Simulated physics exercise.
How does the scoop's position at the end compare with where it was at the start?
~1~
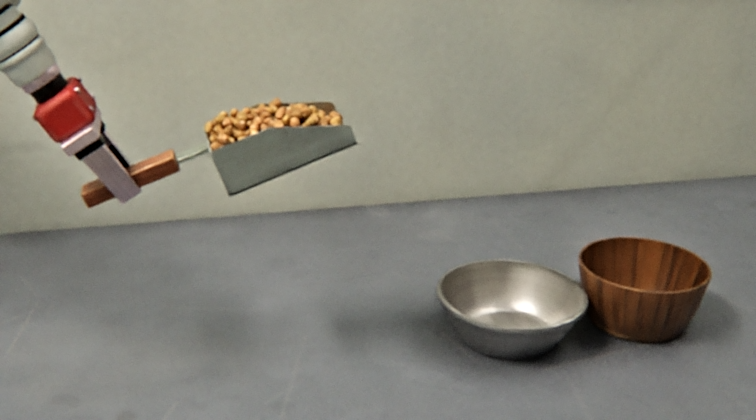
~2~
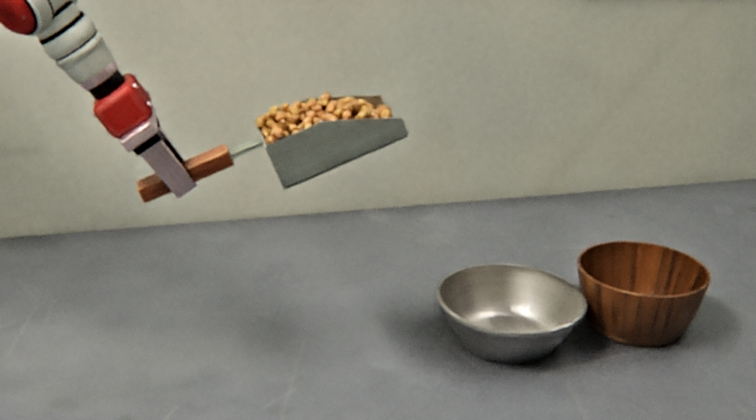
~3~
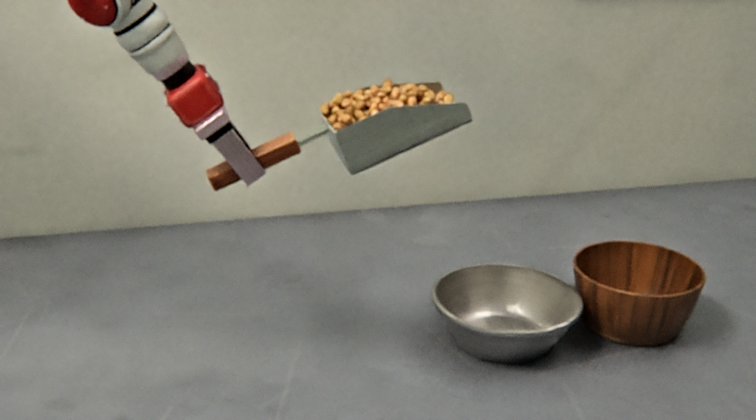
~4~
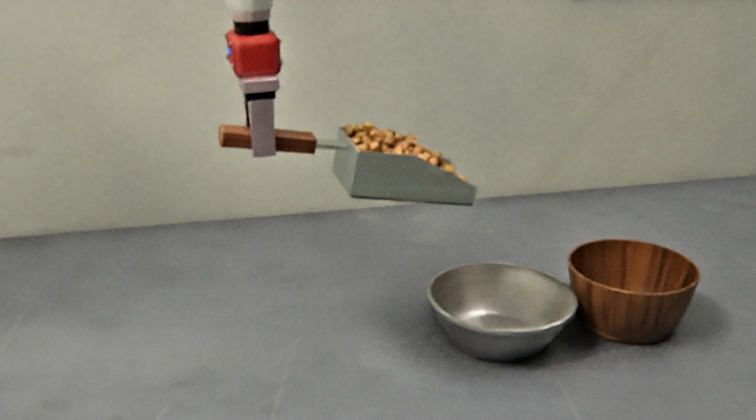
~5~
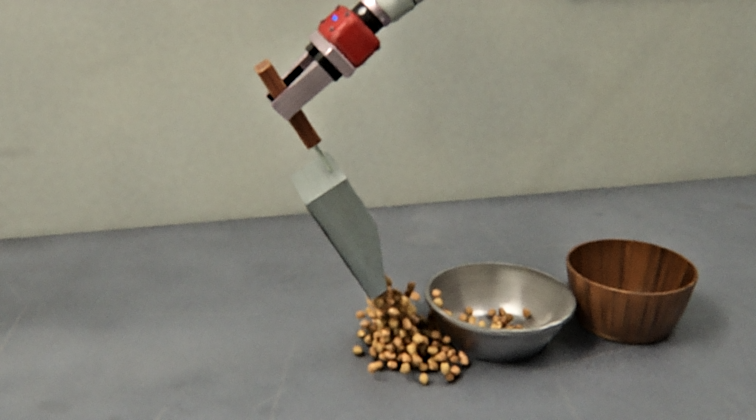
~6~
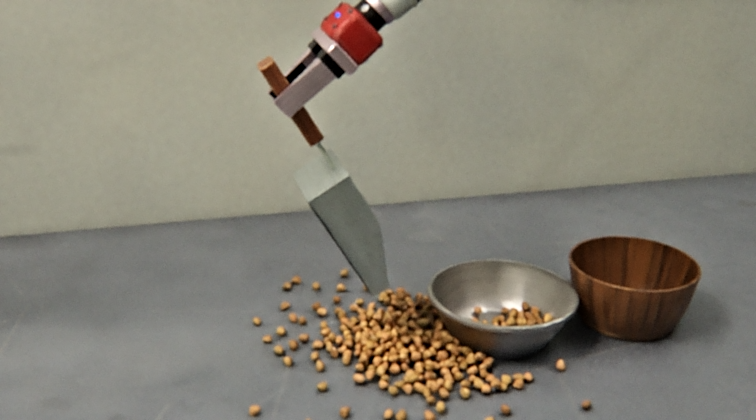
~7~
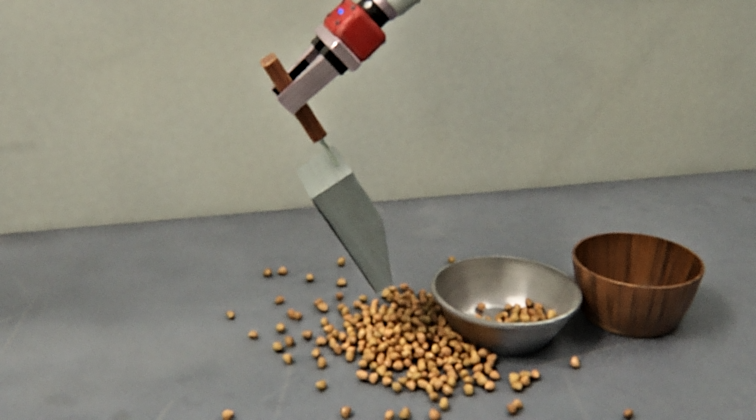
At the start the scoop is held up on the left, well away from the bowls. By the end it is farther right and lower, pointing steeply down just left of the metal bowl.
On a grey tabletop against a pale wall, a robot arm carries a scoop heaped with beans right toward a metal bowl and a wooden bowl, then tips it steeply. Some beans land in the metal bowl, but most spill and lie scattered across the table.
